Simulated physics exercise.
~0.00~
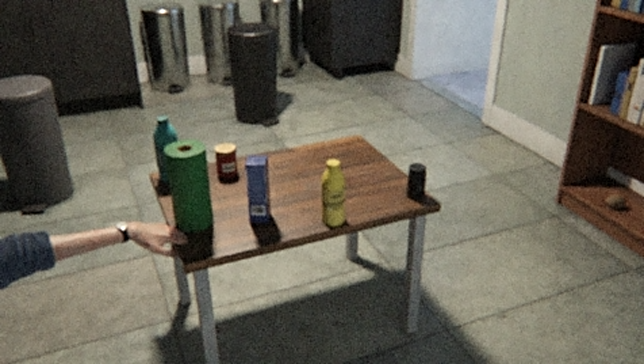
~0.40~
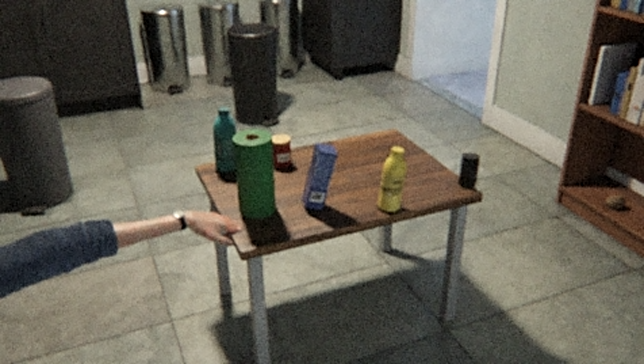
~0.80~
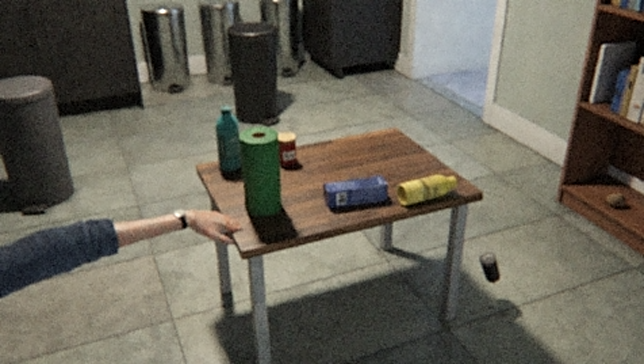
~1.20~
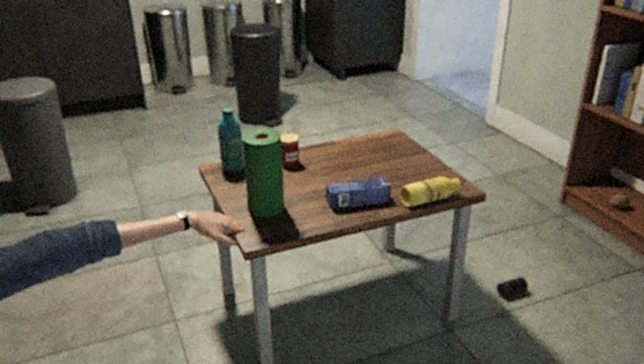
A small wooden table, gripped at its near left corner by a hand reaching in from the left, slides to the right across a tiled floor. It carries a turquoise bottle, a green roll, a red jar, a blue carton, a yellow bottle and a black jar near the right edge. As the table moves, the blue carton begins to lean. The carton and yellow bottle then topple onto the tabletop, while the black jar drops off the right side. It ends on its side on the floor, with the turquoise bottle, green roll and red jar still standing.
